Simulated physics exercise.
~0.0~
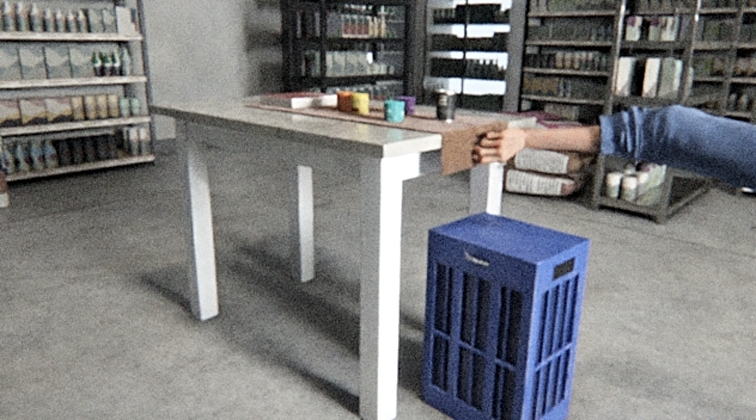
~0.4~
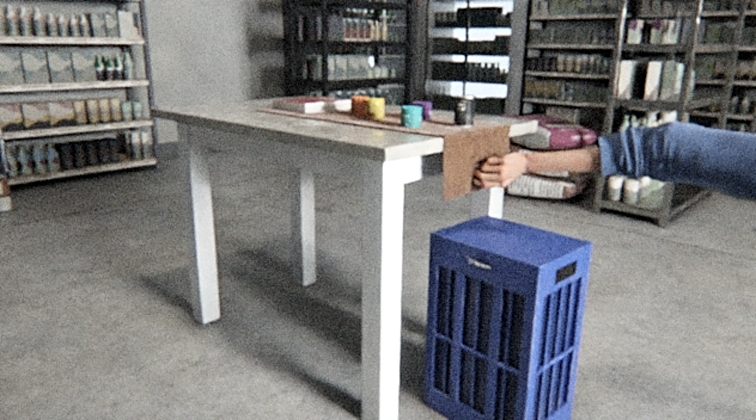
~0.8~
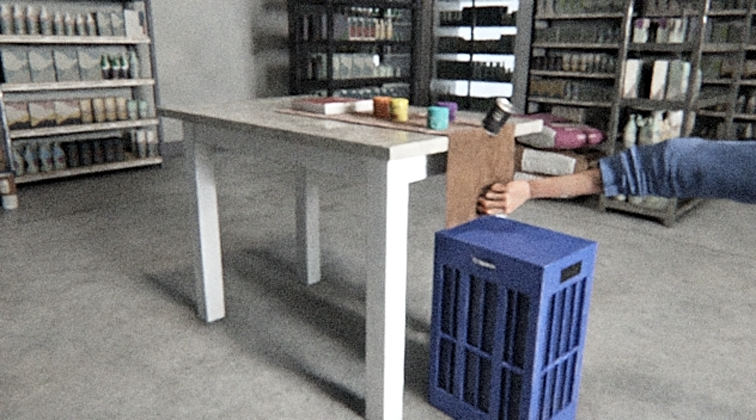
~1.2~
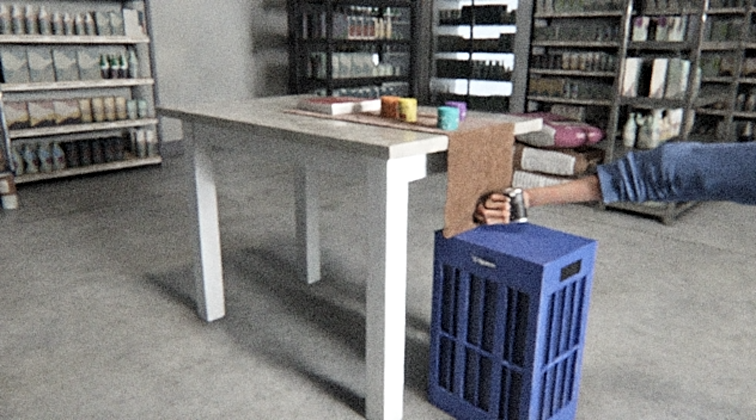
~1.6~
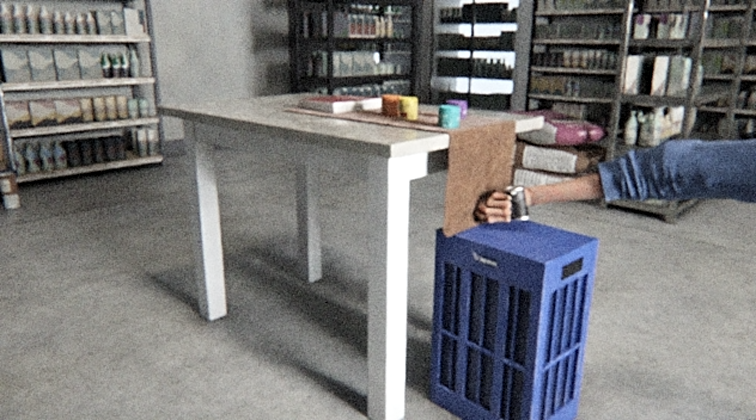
A brown runner lies across a pale wooden table with white legs, seen from slightly above in a room lined with stocked shelves. On it sit a book and small orange, yellow, turquoise, purple and black containers, while a blue crate stands below its right end. A hand in a blue denim sleeve, reaching from the right, pulls the cloth down toward the crate, and the containers slide right. The black can tips over the edge and drops beside the hand. It ends upside down there above the crate, with the hand still holding the hem and the other containers still on the table.
